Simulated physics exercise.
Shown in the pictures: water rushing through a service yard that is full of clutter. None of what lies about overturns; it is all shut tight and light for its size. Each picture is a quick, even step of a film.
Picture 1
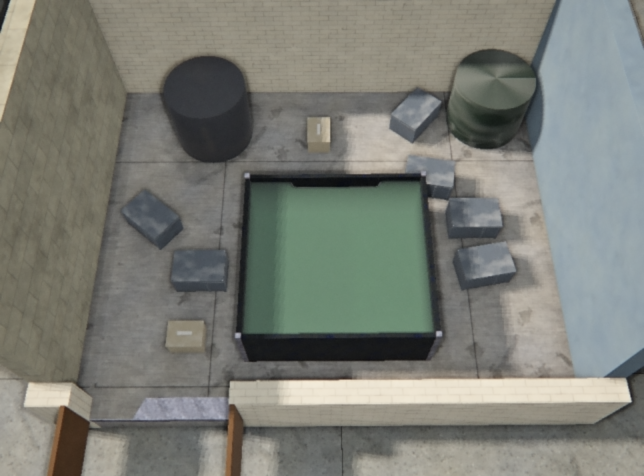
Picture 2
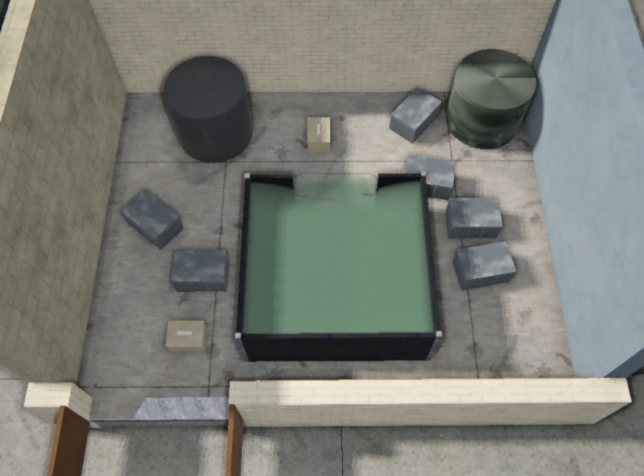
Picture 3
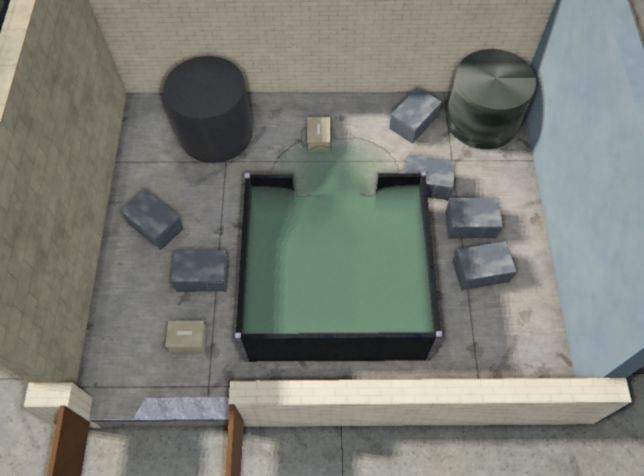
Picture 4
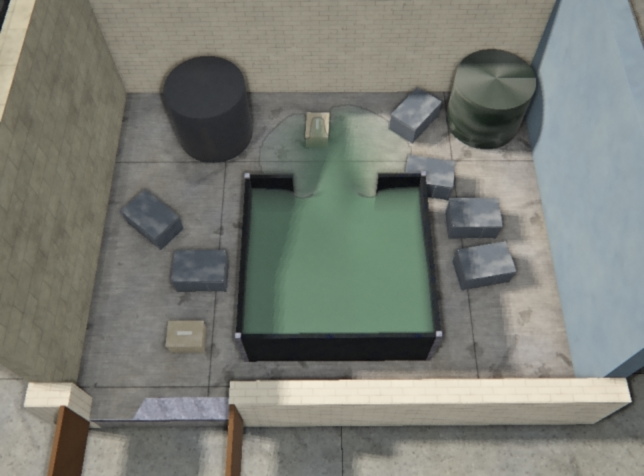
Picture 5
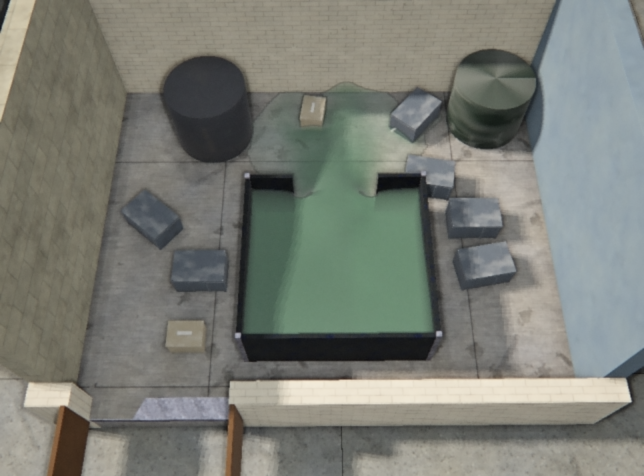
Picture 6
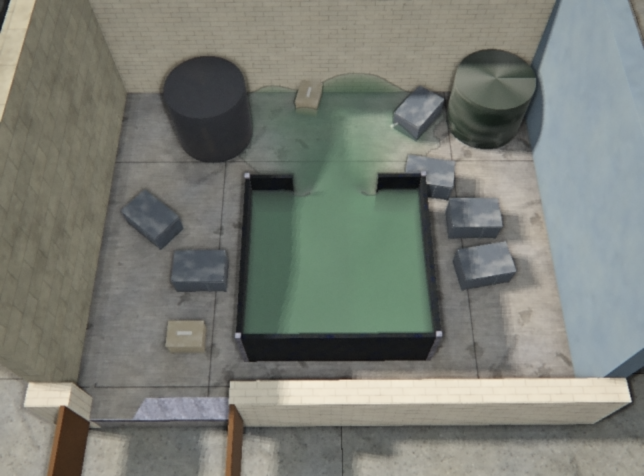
The clip opens on a walled yard where green water fills a square, dark-sided tank among scattered boxes. A gap opens in the tank's far side and water pours out, fanning across the floor to the back wall. It pushes a small tan box backward and slightly left, then barely nudges a grey block.
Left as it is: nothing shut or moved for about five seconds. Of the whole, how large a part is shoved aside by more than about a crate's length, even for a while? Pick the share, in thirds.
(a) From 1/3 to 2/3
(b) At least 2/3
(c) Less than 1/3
At least 2/3 (b).
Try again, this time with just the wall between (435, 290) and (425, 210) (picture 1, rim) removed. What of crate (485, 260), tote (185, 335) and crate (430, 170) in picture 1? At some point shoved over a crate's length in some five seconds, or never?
Listed in turn, ends up that far off, never travels that far, ends up that far off.
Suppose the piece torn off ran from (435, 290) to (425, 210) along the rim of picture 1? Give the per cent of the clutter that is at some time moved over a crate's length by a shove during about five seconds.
That works out to about 50 per cent of them.
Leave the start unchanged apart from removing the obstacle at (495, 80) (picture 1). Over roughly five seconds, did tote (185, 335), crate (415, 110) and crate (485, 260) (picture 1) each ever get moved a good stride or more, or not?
Item one stayed under the mark, item two went the distance, item three went the distance.
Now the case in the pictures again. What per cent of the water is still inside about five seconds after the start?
98 %.
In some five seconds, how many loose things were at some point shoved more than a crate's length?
Counting them up gives 7.
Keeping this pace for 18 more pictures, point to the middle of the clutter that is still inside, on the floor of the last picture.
It comes out somewhere near (345, 290).
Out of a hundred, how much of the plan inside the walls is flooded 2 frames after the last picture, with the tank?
I'd estimate around 35 percent.
A moment on, 1 of 8 are well off their spots; 2 afloat.
Next, 1 of 8 are well off their spots; 3 afloat.
Later, 6 of 8 are well off their spots; 6 afloat.
In the end, 7 of 8 are well off their spots, and 7 have been at some point; 5 afloat.
